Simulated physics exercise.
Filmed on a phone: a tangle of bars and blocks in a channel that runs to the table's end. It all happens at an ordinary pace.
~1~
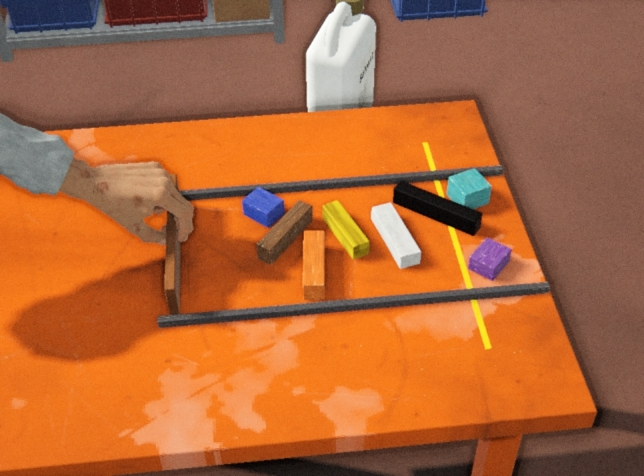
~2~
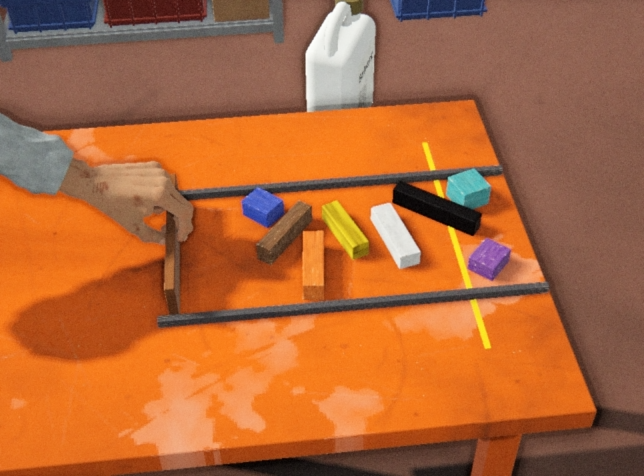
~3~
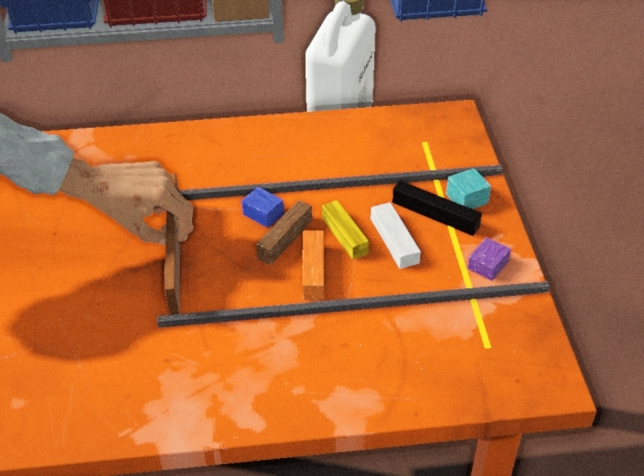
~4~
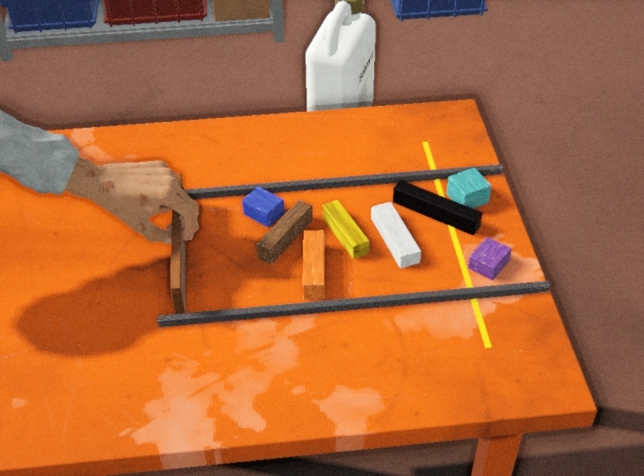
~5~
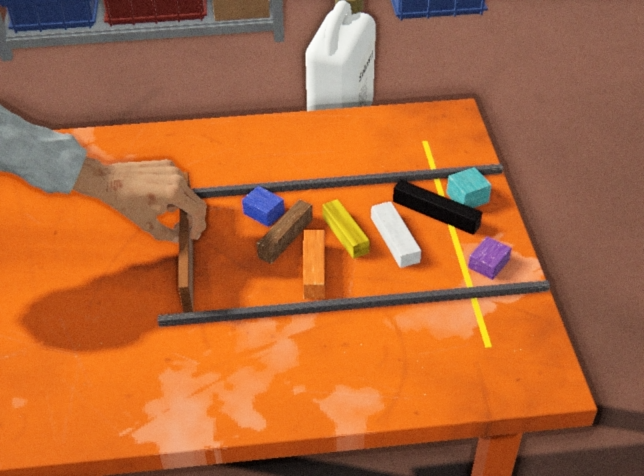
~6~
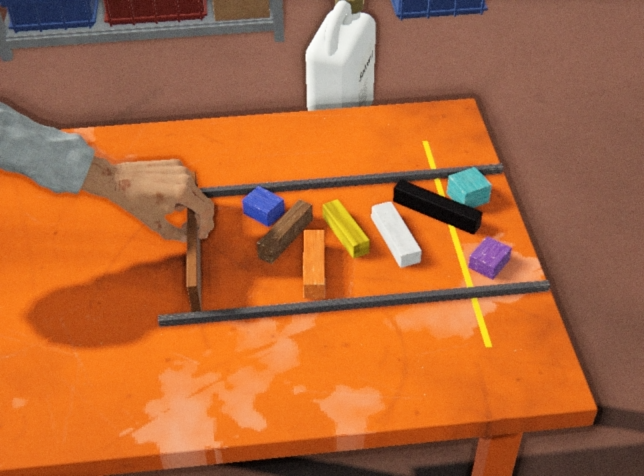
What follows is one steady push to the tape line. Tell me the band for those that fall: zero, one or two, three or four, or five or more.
Outcome: The number that fall off is one or two.
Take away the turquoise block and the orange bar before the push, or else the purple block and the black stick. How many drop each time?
Fallen: 0, and 0 in the other try.
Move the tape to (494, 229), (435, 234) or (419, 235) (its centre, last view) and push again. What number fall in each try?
The counts: 5, 0 and 0.
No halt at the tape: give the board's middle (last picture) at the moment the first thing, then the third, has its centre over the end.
Near (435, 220) and (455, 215).
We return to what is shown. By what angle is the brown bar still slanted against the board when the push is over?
About 30°.
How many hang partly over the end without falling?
The number is 2.
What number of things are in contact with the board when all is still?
The number is 3.
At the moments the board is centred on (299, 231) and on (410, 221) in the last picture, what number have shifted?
The counts are 4 and 8.
Early on, none off yet; turquoise block at rest near (469, 189); purple block at rest near (490, 258); black stick at rest near (437, 206).
A while later, none off yet; turquoise block at rest near (470, 188); purple block at rest near (490, 258); black stick travelled a little near (446, 200).
Finally, the number that fall off is one or two; lost, purple block and turquoise block.
